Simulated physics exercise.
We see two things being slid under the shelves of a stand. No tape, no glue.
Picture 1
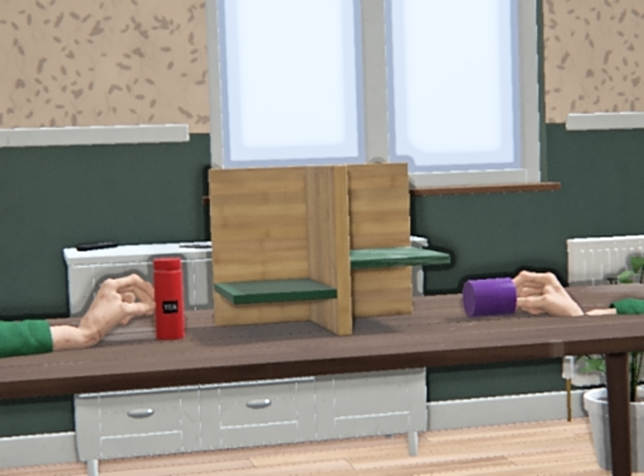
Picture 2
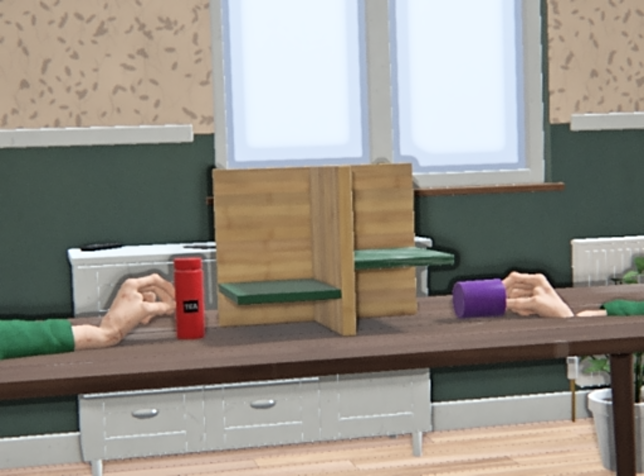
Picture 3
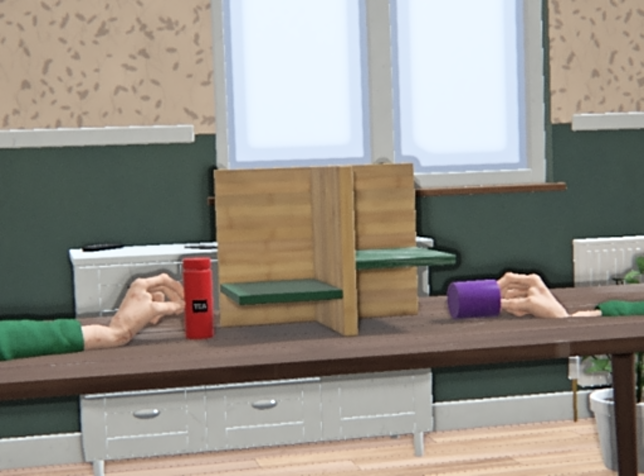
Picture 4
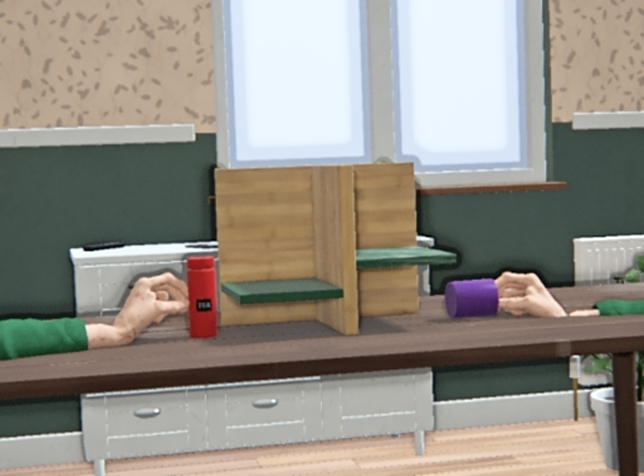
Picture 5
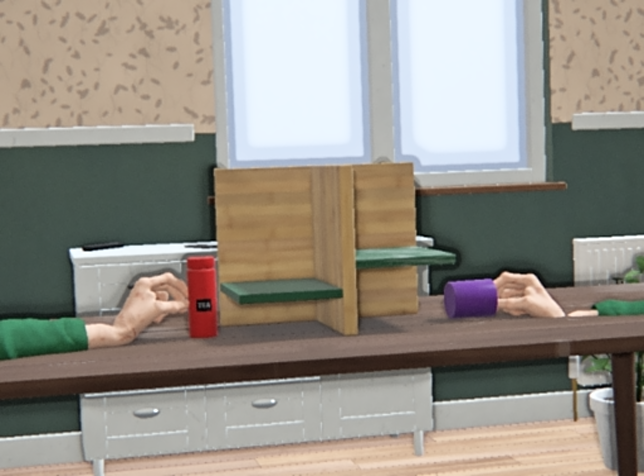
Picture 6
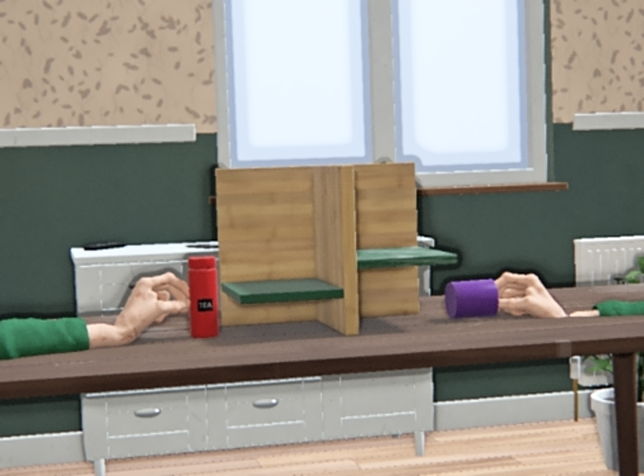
Two hands slide a red shaker and a purple beaker slightly inward toward a wooden stand.
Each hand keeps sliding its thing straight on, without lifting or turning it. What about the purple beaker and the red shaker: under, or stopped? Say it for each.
As it turns out, the purple beaker clears the shelf; the red shaker is too tall.
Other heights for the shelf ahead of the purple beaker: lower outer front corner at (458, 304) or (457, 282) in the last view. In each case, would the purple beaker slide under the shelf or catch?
In that order, it stops at the shelf; goes under.
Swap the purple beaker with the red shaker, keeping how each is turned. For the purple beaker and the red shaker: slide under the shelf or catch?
The purple beaker catches on the edge, the red shaker gets stuck.
Then, 0.26 s past the last view, purple beaker sliding up to the opening near (459, 300); red shaker sliding up to the opening near (217, 296).
Then, 0.48 s past the last view, purple beaker part of the way in near (431, 302); red shaker stopped at the opening near (217, 296).
Finally, the purple beaker goes under, near (413, 303); the red shaker stops at the shelf, near (217, 296).
